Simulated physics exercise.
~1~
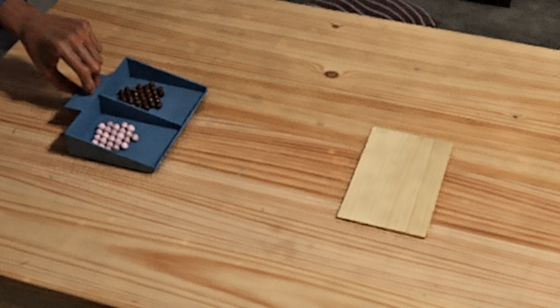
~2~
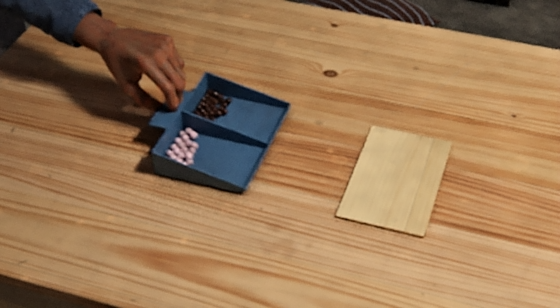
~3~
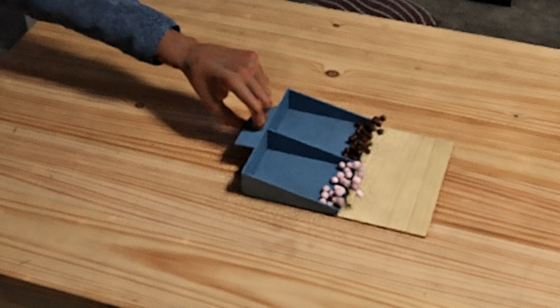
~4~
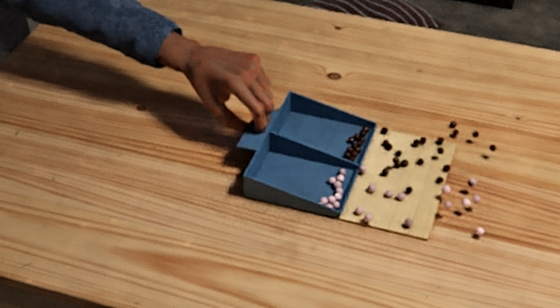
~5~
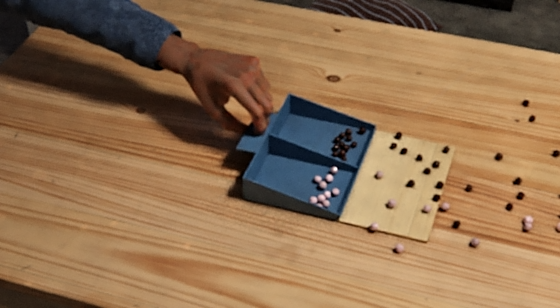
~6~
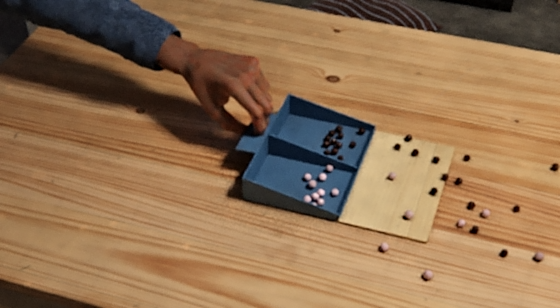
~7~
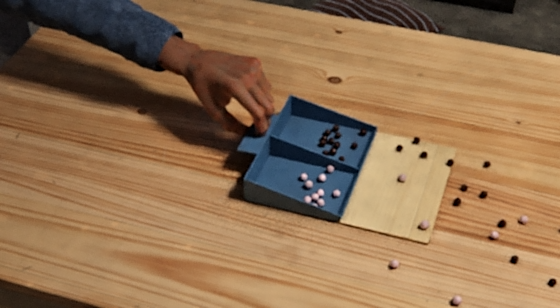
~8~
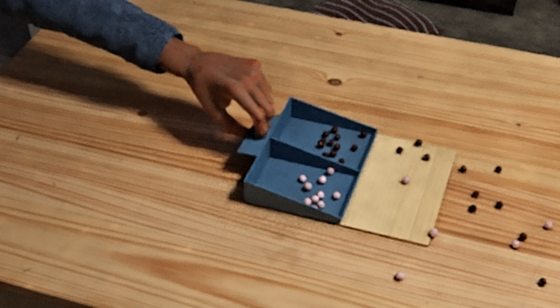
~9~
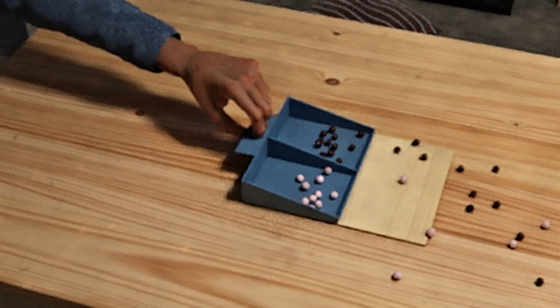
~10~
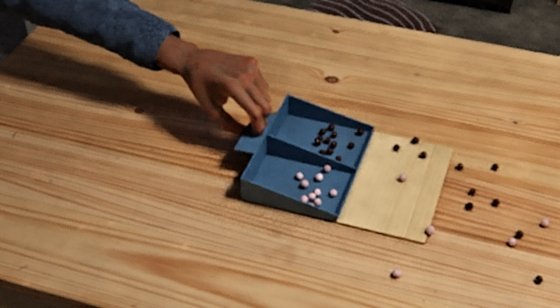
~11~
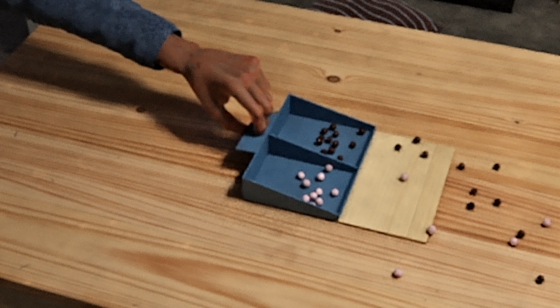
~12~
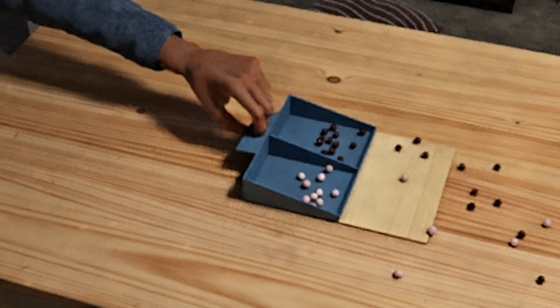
A blue two-part tray, held at its back tab by a hand, slides right along a wooden counter towards a flat pale board. Dark beads sit in its far section and pale pink ones in its near section, and both bunches stay inside as it moves. The tray stops against the board, and beads from each section surge out over its open front. They scatter across the board and roll onto the counter beyond, while others settle back inside. At the end everything lies still, with both handfuls partly spilled and the hand still on the tray.
